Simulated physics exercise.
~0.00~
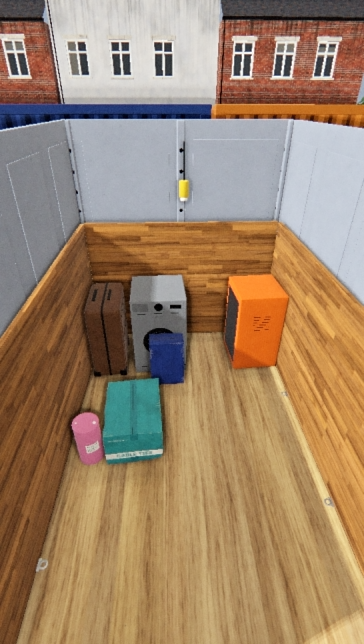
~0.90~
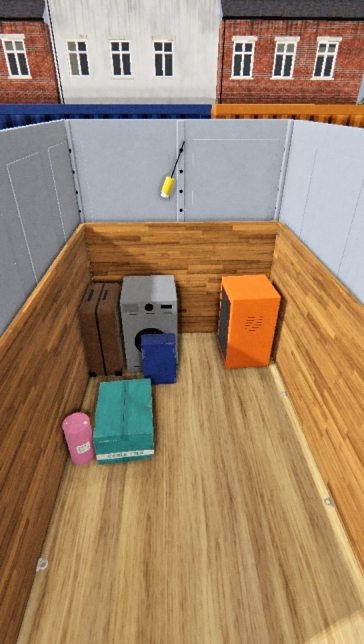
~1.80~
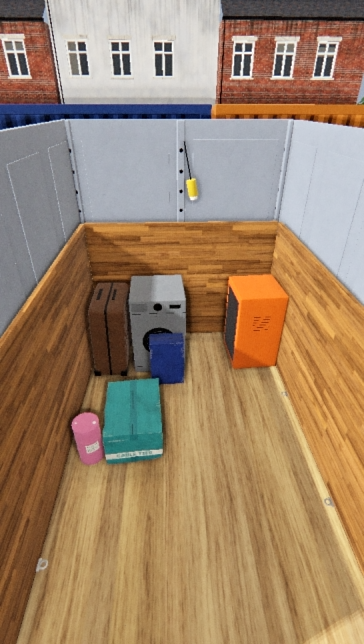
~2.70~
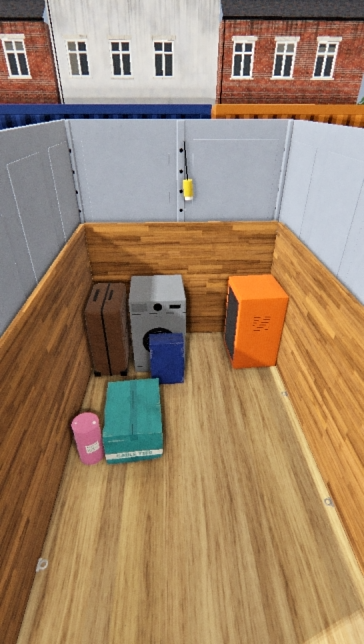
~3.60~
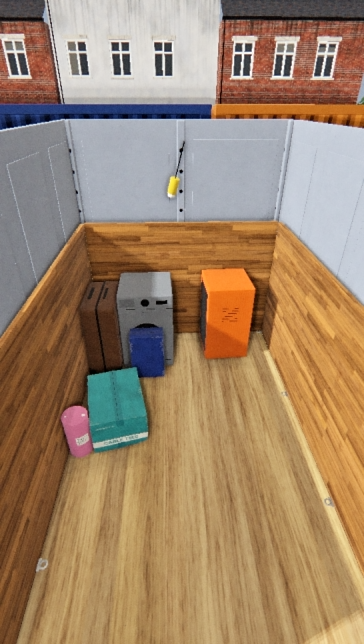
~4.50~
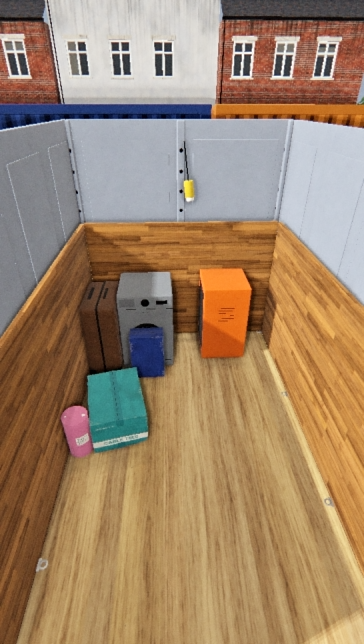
An orange cabinet, a grey washing machine and several smaller items slid left in a wood-lined bay, shifted back right and paused, then moved left and slightly forward, the cabinet travelling furthest, and everything ended up still standing while a yellow object swung overhead.
